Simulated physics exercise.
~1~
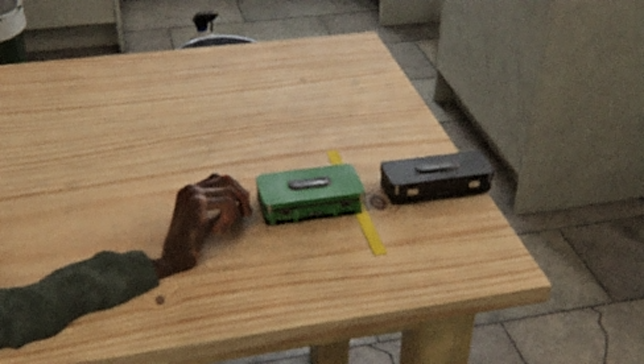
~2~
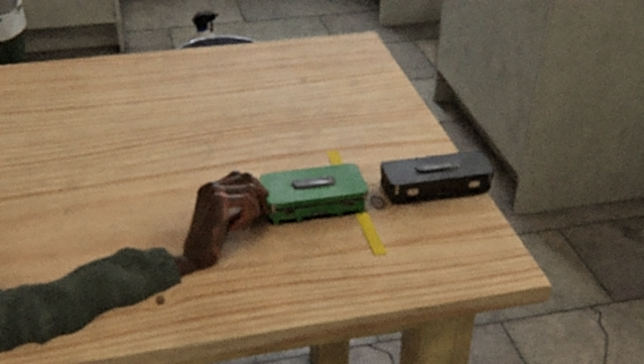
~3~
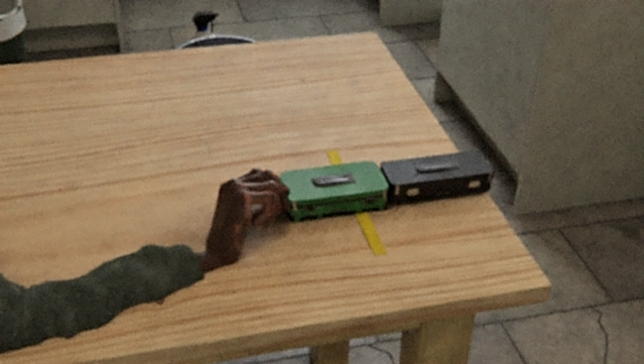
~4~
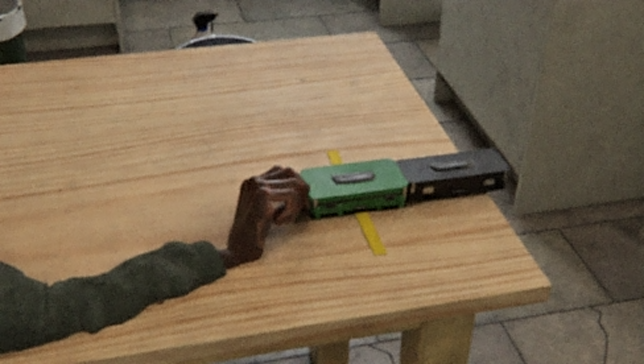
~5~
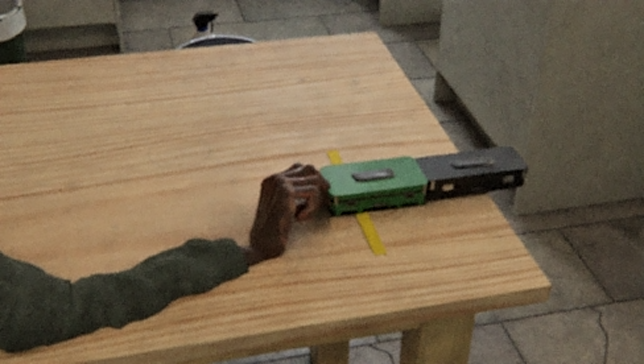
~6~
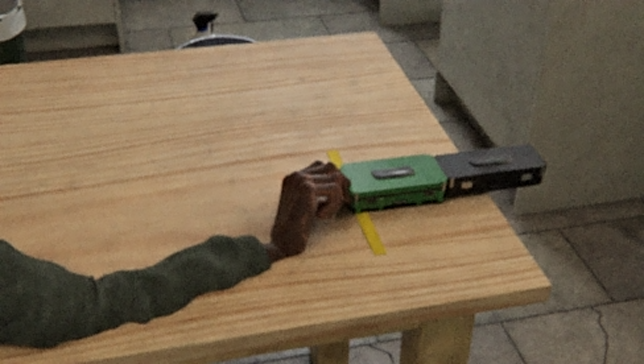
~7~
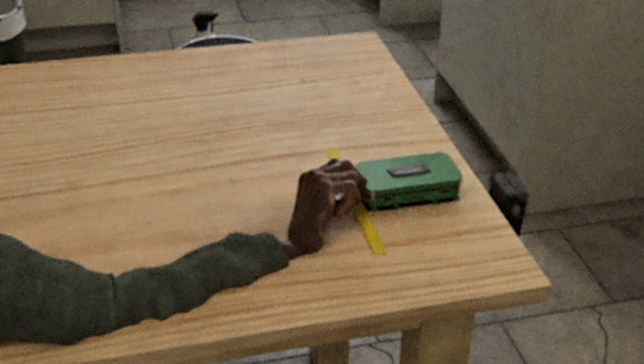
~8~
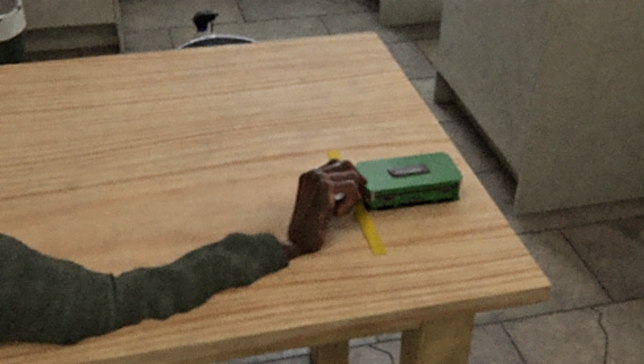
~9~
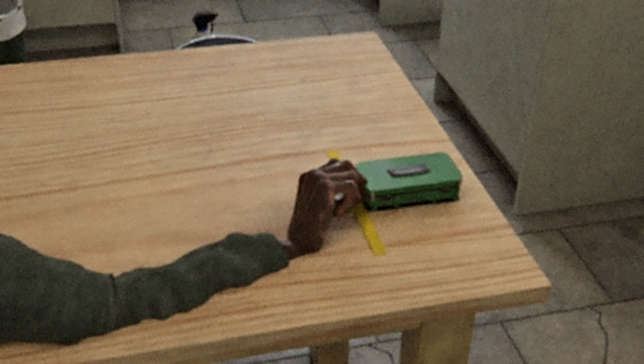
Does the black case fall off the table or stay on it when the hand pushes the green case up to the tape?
The black case falls off the table. It is pushed out past the right edge by the green case, then tips and drops.
